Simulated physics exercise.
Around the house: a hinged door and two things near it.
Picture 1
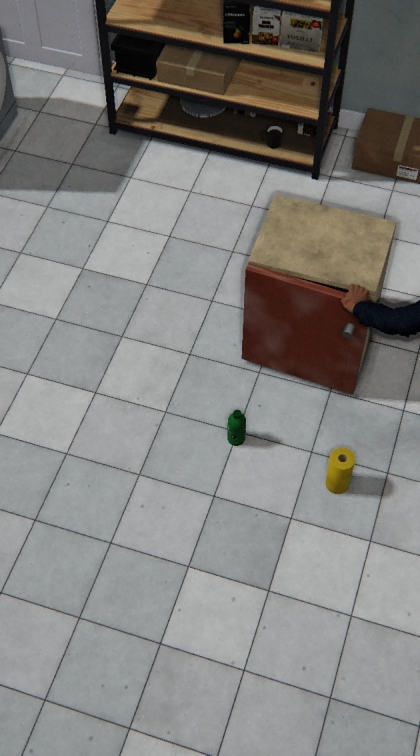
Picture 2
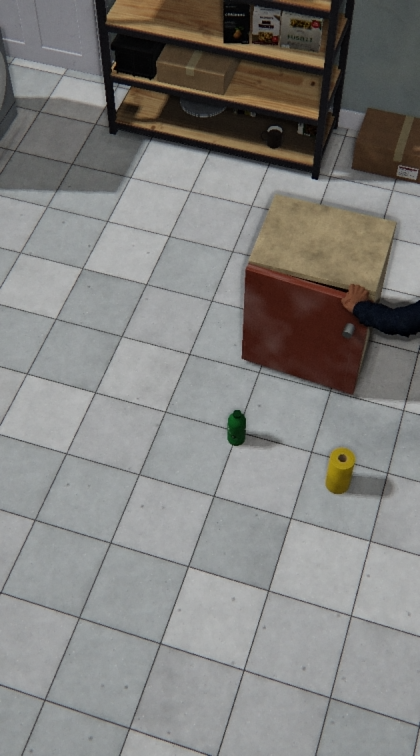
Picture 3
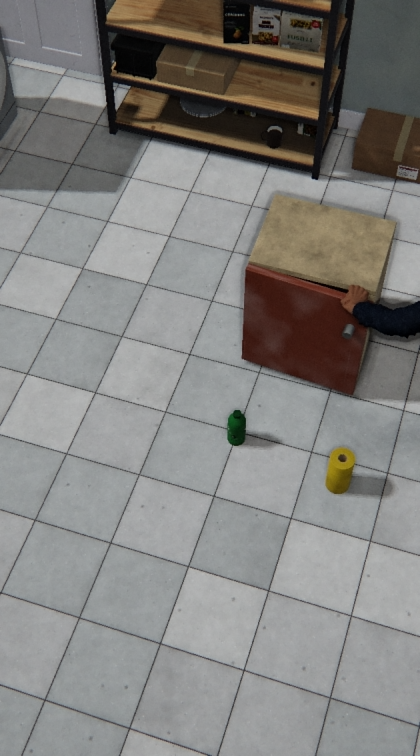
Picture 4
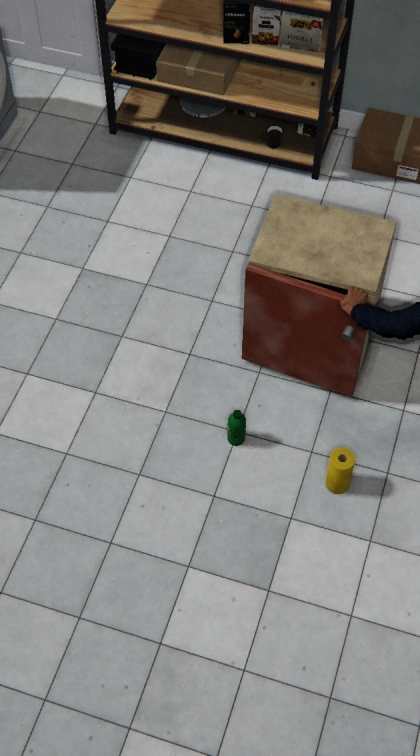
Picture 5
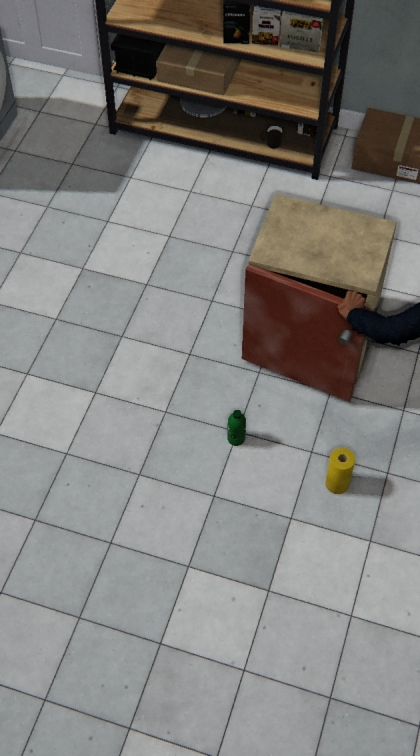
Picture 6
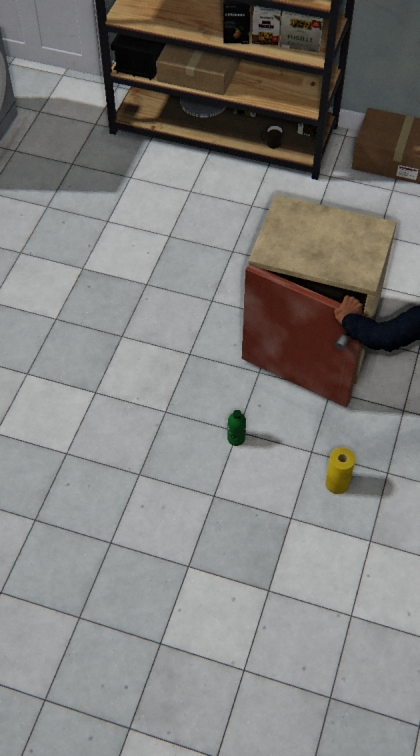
On a tiled floor, a hand slowly pulling a red cabinet door slightly open, a green bottle and yellow roll standing still nearby.
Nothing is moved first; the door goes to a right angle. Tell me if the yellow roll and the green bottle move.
As it turns out, the yellow roll stays untouched and the green bottle gets shoved.
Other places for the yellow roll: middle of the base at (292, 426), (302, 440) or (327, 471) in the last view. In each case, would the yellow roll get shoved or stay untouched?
One after another: It gets knocked; gets knocked; is missed.
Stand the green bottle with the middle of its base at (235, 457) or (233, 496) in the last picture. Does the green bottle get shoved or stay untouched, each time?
One after another: It is pushed along; is missed.
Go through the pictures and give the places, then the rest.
In the first picture, door 4° open; yellow roll (340, 471); green bottle (237, 426); door (301, 336).
In the second picture, door 4° open; green bottle (237, 426); door (301, 336).
In the third picture, door 4° open; yellow roll (340, 471); door (301, 337).
In the fourth picture, door 6° open; green bottle (237, 426); door (300, 337).
In the fifth picture, door 9° open; yellow roll (340, 471); door (299, 340).
In the sixth picture, door 12° open; yellow roll (340, 471); green bottle (237, 426); door (297, 343).
Then, 1.42 s after the last picture, door 77° open; yellow roll at rest near (340, 471); green bottle moved about its own width near (225, 426).
At rest, the yellow roll remains where it is, near (340, 471); the green bottle is pushed along, near (204, 423).
